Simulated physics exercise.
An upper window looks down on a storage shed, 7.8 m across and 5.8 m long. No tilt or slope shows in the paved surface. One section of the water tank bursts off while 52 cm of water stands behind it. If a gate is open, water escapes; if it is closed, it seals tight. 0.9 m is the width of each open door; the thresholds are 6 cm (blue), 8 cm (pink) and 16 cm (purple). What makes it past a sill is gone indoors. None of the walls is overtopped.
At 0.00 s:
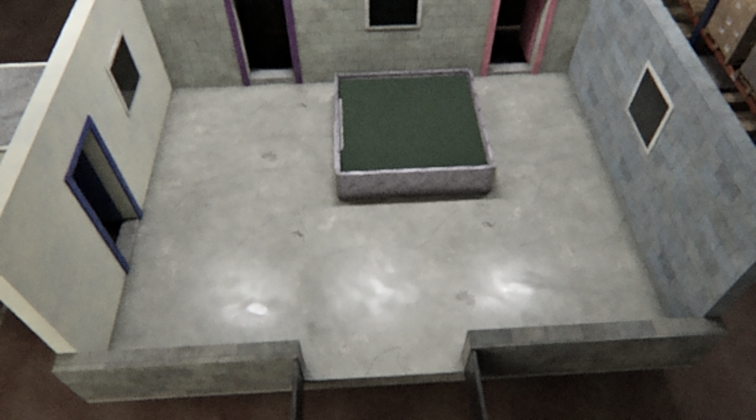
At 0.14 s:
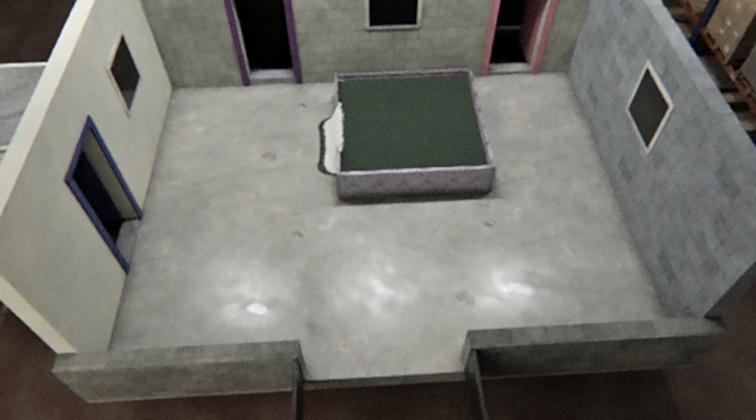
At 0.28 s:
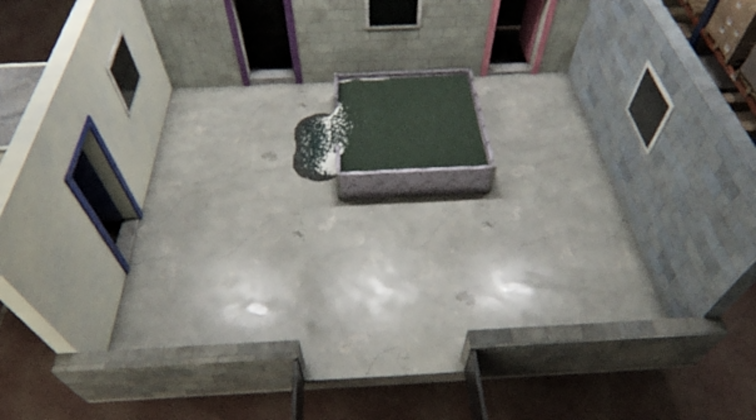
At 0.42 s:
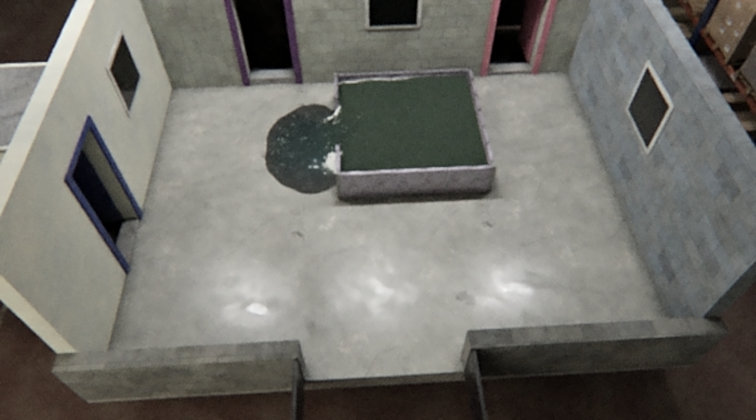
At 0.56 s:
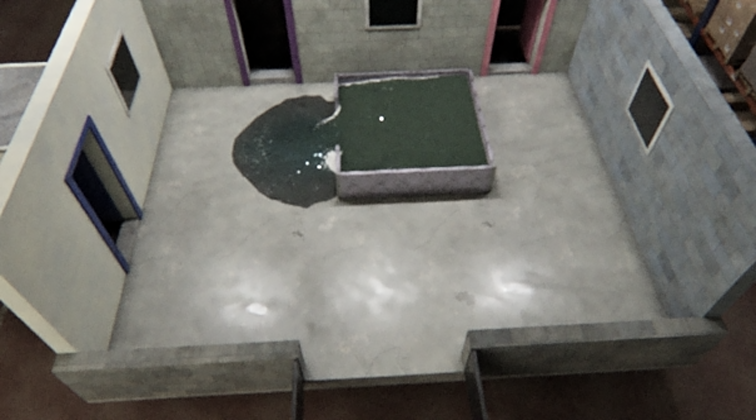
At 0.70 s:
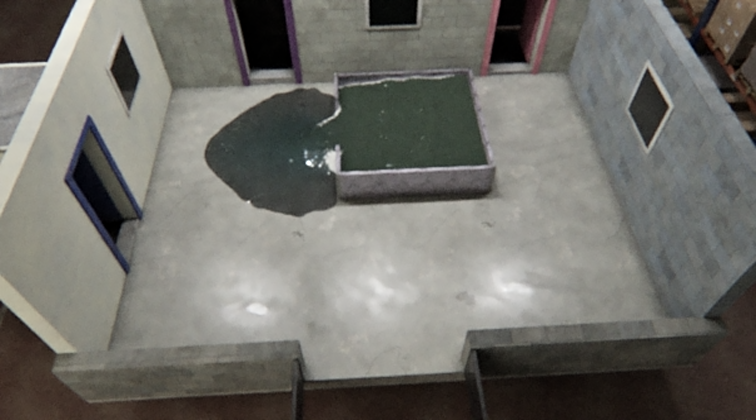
The clip shows a raised tank of dark green water in a walled concrete yard; its left side opens and water pours out, foaming at first, then spreading leftward across the pale floor in a widening dark pool.
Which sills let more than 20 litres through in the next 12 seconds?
The blue door: Yes, more than 20 litres; the pink door: No, 20 litres or less; the purple door: No, 20 litres or less.
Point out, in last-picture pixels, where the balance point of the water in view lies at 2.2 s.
The water's centre is around (342, 147).
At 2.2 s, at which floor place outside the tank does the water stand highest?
Spot: Approx. (169, 102).
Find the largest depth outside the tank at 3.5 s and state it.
Depth: Approx. 24 cm.
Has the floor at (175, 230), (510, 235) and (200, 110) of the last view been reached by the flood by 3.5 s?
Going through the three points: Awash, then not yet touched, then awash.
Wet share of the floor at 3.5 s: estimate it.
I'd say around 35 %.
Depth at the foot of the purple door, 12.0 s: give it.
The depth there is around 6.0 cm.
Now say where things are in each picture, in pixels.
The first frame shows the water tank at (409, 121) is whole and still, 52 cm deep.
In the second frame, the front is at (331, 121), 0.7 m from the gap at (340, 137); 0.3 m2 of floor is under water; 52 cm left at the back of the water tank.
In the third frame, water pours out at (340, 139) and has run 0.9 m, to (301, 127); deepest outside 29 cm, 52 cm at the water tank's back.
In the fourth frame, water pours out at (340, 140) and has run 1.3 m, to (275, 172); deepest outside 28 cm, 52 cm at the water tank's back.
In the fifth frame, the front is at (241, 139), 1.8 m from the gap at (340, 139); 3.0 m2 of floor is under water; 52 cm left at the back of the water tank.
In the sixth frame, the front is at (213, 145), 2.3 m from the gap at (340, 139); 4.1 m2 of floor is under water; 52 cm left at the back of the water tank.
After 1.4 s water covers 25 % of the floor and is deepest (31 cm) near (331, 149); blue door not reached, pink door not reached, purple door 4 cm at the sill, 0 L in.
After 2.2 s water covers 30 % of the floor and is deepest (34 cm) near (169, 102); blue door 15 cm at the sill, 6 L in, pink door not reached, purple door 7 cm at the sill, 0 L in.
After 3.5 s water covers 35 % of the floor and is deepest (24 cm) near (166, 115); blue door 13 cm at the sill, 42 L in, pink door not reached, purple door 11 cm at the sill, 0 L in.
After 7.0 s water covers 65 % of the floor and is deepest (19 cm) near (102, 375); blue door 10 cm at the sill, 85 L in, pink door 4 cm at the sill, 0 L in, purple door 10 cm at the sill, 0 L in.
After 12.0 s water covers 95 % of the floor and is deepest (11 cm) near (639, 254); blue door 9 cm at the sill, 113 L in, pink door 3 cm at the sill, 0 L in, purple door 6 cm at the sill, 0 L in.
